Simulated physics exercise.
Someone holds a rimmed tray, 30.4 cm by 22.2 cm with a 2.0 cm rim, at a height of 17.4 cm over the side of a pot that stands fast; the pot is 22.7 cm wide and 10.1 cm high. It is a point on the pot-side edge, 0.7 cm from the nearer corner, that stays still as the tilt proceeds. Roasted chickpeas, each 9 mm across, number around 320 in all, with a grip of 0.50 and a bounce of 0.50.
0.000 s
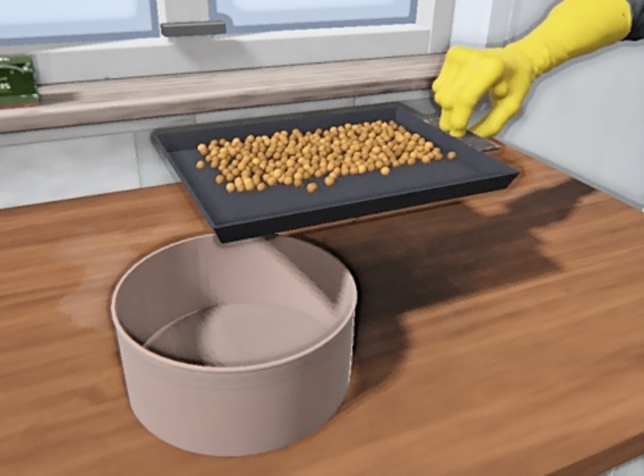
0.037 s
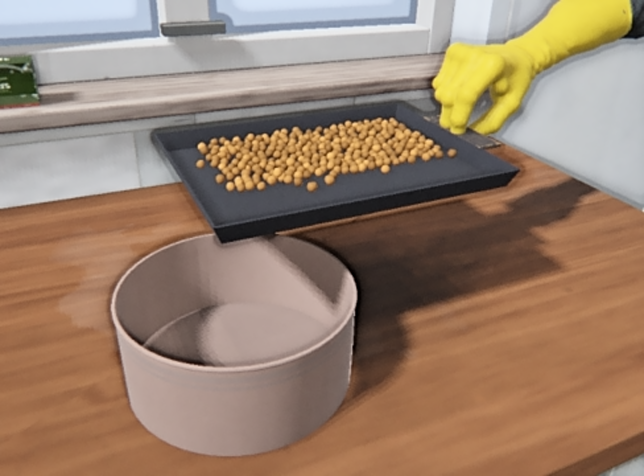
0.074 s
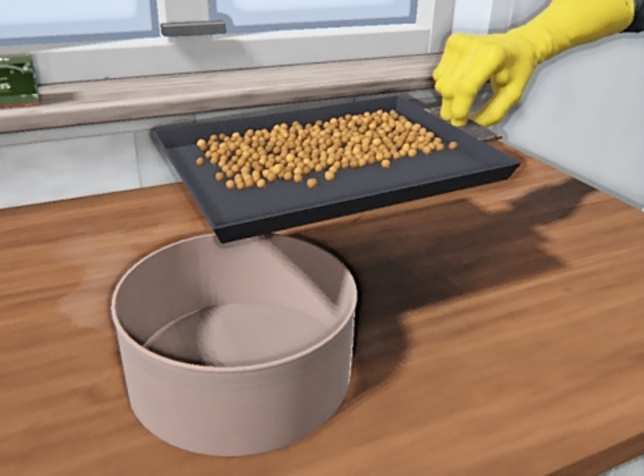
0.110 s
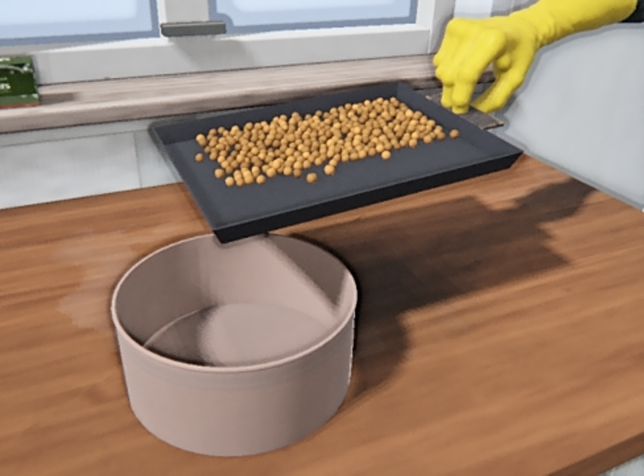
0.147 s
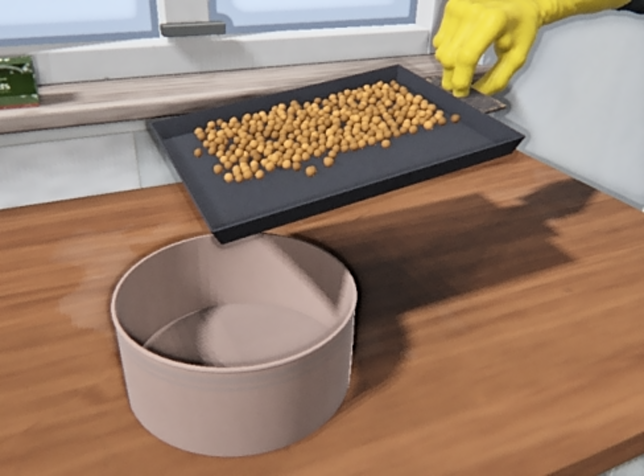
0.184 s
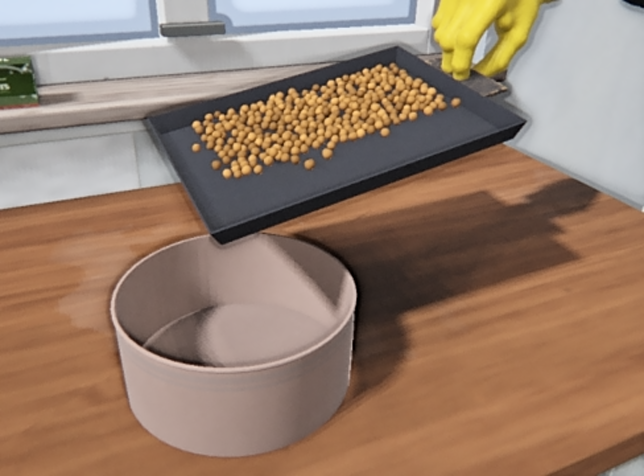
A dark tray of roasted chickpeas, held at its right end by a yellow-gloved hand above a pinkish pot, started almost level, then tilted gently as the hand raised the far side.
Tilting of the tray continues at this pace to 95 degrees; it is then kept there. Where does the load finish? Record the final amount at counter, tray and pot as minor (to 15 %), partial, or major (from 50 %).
Final: Counter partial, left on the tray minor, pot major.
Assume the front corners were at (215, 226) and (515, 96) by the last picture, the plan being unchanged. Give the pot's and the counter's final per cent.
Pot: 35, counter: 65.
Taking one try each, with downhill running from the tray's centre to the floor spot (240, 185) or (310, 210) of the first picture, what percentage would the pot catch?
Approximately 45 percent, then 60 percent.
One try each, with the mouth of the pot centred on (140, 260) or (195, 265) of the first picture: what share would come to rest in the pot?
Roughly 15 per cent, then 30 per cent.
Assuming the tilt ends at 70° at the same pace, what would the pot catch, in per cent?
In that case some 45 per cent.
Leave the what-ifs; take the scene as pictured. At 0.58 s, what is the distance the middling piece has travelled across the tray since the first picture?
About 10 cm.
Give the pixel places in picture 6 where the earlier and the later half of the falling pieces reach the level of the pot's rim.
The first half passes near (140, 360) and the second half near (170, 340).
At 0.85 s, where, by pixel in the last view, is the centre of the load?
Roughly (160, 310).
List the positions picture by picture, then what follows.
Tray tilt 0 degrees, front corners at (221, 222) and (509, 170); middle of the pieces at (322, 149); pot at (237, 288), in the first frame.
Tray tilt 1 degrees, front corners at (221, 222) and (509, 168); middle of the pieces at (322, 147), in the second frame.
Tray tilt 2 degrees, front corners at (220, 222) and (511, 161); middle of the pieces at (322, 142), in the third frame.
Tray tilt 5 degrees, front corners at (219, 223) and (512, 149), lowest corner left front; middle of the pieces at (322, 134), in the fourth frame.
Tray tilt 9 degrees, front corners at (218, 224) and (514, 135), lowest corner left front; middle of the pieces at (321, 123), in the fifth frame.
Tray tilt 12 degrees, front corners at (217, 225) and (515, 120), lowest corner left front; middle of the pieces at (319, 112); pot at (237, 289). Its pace works out near 100 degrees a second, in the sixth frame.
After 0.58 s, tilt 52 degrees; the tray holds 100 %, the pot 0 %.
After 0.85 s, tilt 79 degrees; the tray holds 35 %, the pot 15 %.
After 1.22 s, tilt 95 degrees; the tray holds 0 %, the pot 55 %.
By 1.8 s all is still; counter 40 %, tray 0 %, pot 60 %.
